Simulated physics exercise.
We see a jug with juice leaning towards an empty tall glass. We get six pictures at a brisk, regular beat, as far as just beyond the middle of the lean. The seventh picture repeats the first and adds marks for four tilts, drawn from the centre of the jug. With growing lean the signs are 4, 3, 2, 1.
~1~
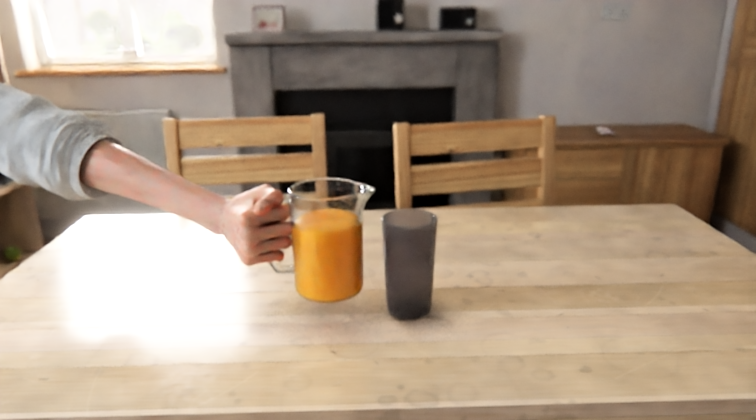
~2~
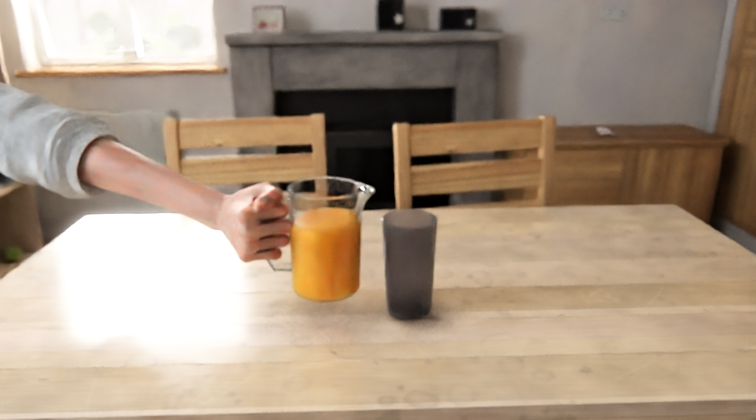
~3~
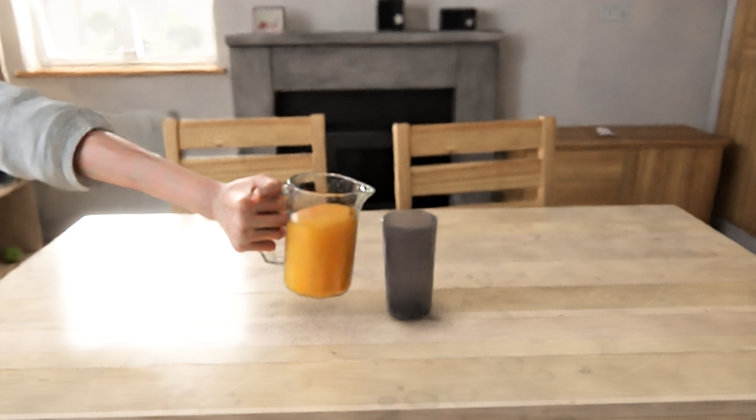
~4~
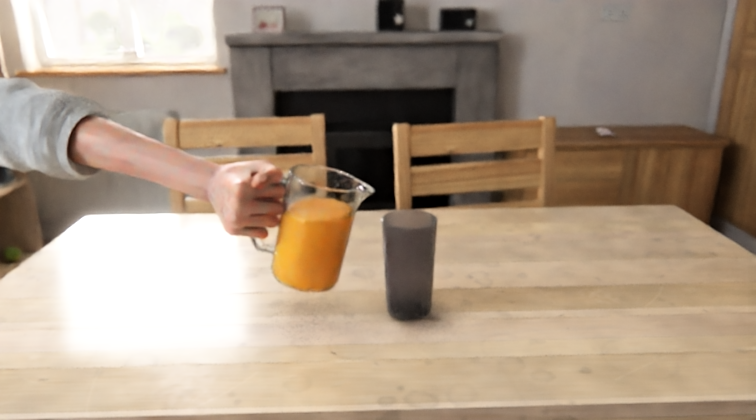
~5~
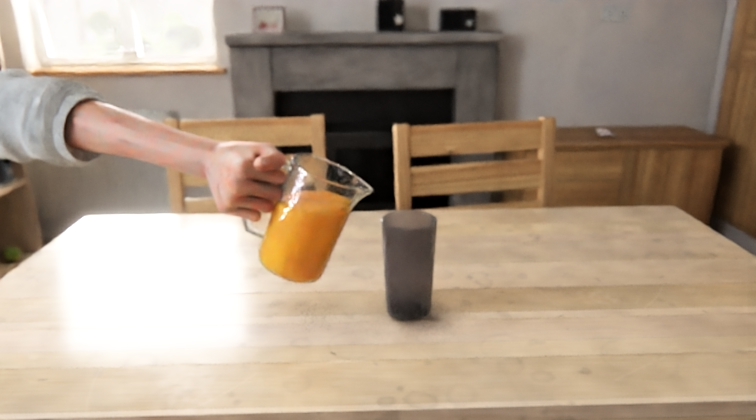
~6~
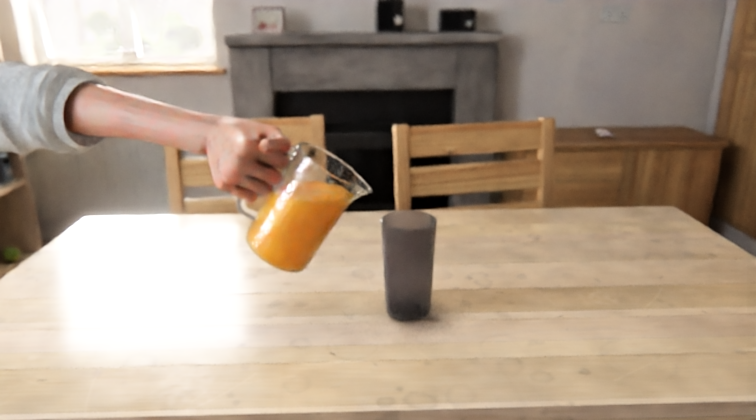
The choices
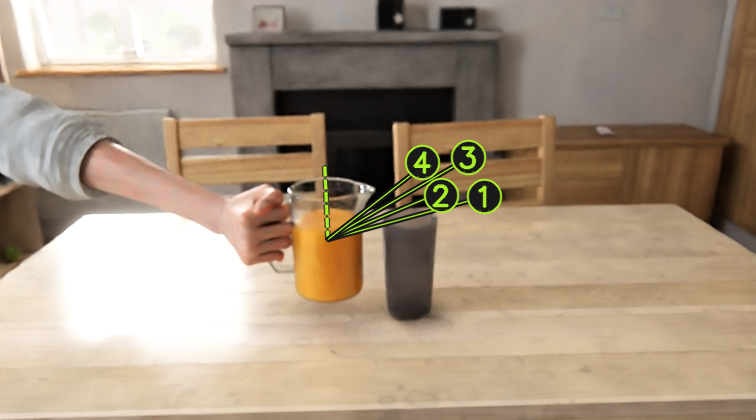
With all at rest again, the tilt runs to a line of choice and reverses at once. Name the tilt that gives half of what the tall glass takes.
2 is best.
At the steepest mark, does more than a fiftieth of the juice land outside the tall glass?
No.
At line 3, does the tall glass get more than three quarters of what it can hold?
No.
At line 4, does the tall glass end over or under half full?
Under.
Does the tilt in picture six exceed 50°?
No.
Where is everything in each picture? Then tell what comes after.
The first picture shows upright, lip at (374, 189); rim of the tall glass round (409, 217); nothing has left yet.
The second picture shows upright, lip at (374, 190); nothing has left yet.
The third picture shows tipped about 7°, lip at (373, 190); nothing has left yet.
The fourth picture shows tipped about 14°, lip at (373, 190); nothing has left yet.
The fifth picture shows tipped about 23°, lip at (372, 190); nothing has left yet.
The sixth picture shows tipped about 33°, lip at (371, 190); nothing has left yet.
In lime, 1 at (468, 201); 2 at (424, 199); 3 at (454, 166); 4 at (410, 175).
With 1, the tall glass ends with about 75 % of what it can hold.
With 2, the tall glass ends with about 49 % of what it can hold.
With 3, the tall glass ends with about 28 % of what it can hold.
With 4, the tall glass ends with about 14 % of what it can hold.
